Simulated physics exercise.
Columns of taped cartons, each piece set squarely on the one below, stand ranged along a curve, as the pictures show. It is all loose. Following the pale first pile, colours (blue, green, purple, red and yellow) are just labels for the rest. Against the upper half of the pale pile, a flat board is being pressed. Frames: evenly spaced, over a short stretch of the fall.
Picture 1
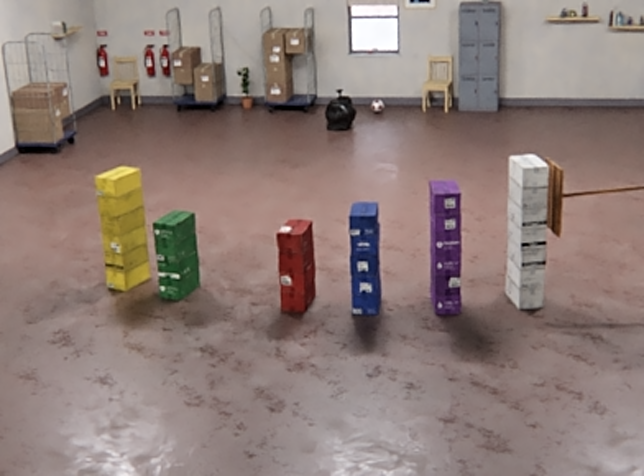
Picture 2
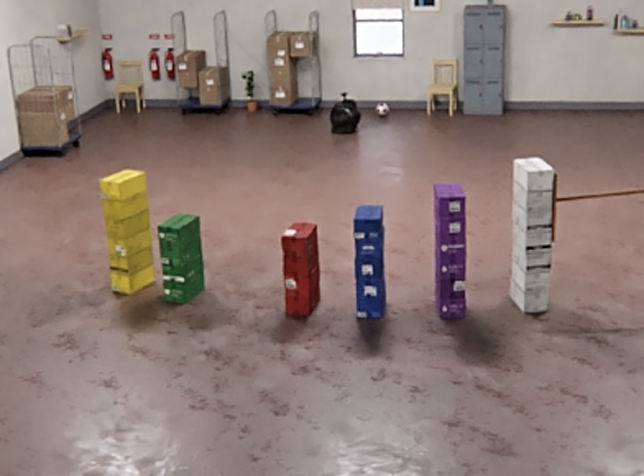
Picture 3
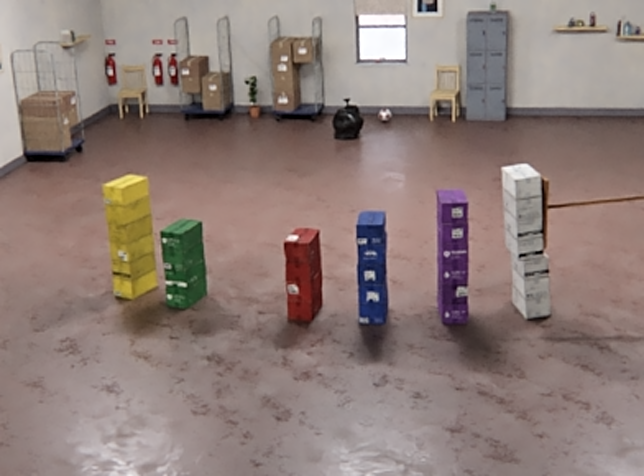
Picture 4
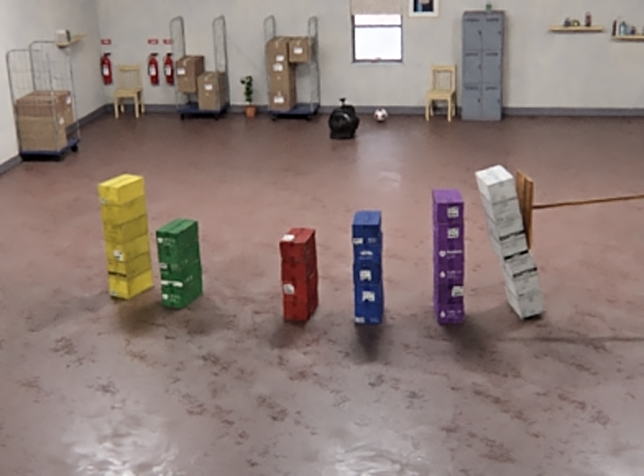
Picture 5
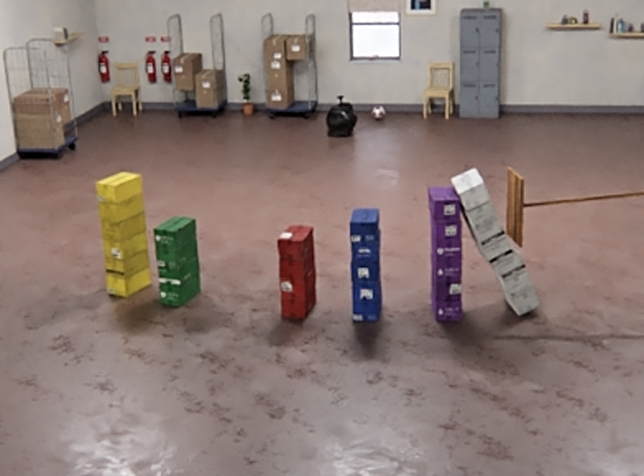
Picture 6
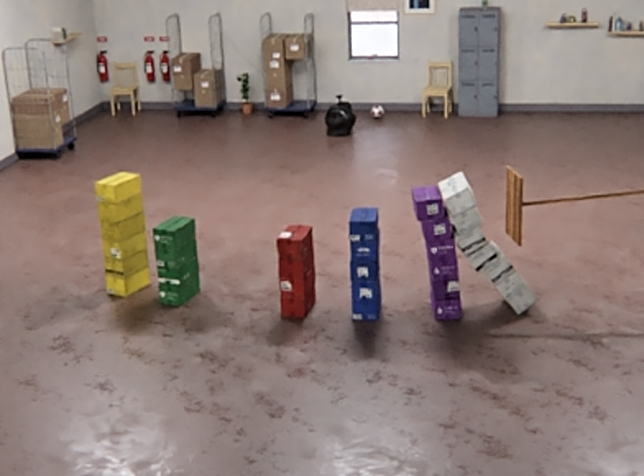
Six stacks of taped boxes stood in a curved row while a flat wooden board pushed the white one leftward; it tilted against the purple stack, which began leaning too, as the other stacks stayed put.
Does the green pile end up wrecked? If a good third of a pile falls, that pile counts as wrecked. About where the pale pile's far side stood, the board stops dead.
No.
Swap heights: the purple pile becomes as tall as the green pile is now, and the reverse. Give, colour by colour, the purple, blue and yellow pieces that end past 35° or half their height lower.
Purple: 3, blue: 4, yellow: 0.
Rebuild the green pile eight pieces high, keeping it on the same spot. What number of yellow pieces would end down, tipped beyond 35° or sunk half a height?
Yellow: 0.
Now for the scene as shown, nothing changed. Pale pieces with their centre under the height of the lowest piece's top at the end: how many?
Of the pale pieces, the number is 4.
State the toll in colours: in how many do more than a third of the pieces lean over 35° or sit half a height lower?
Counting by colour, the total comes out at 3.
Soon after the last picture, 7 of the pale pile down; none of the 4 green cartons down (0 of 25 in all colours); top green carton unmoved; top purple carton leaning a little.
A little later, 7 of the pale pile down; none of the 4 green cartons down (6 of 25 in all colours); top green carton unmoved; top purple carton leaning clearly, half its height lower.
Later still, 7 of the pale pile down; none of the 4 green cartons down (10 of 25 in all colours); top green carton unmoved; top blue carton leaning clearly, half its height lower.
After that, 7 of the pale pile down; none of the 4 green cartons down (14 of 25 in all colours); top green carton unmoved; top red carton on its side.
At rest, 7 of the pale pile down; none of the 4 green cartons down (14 of 25 in all colours); top green carton unmoved; top purple carton upside down. As the last picture would show them, middles, top green carton near (174, 232), top purple carton near (254, 315).
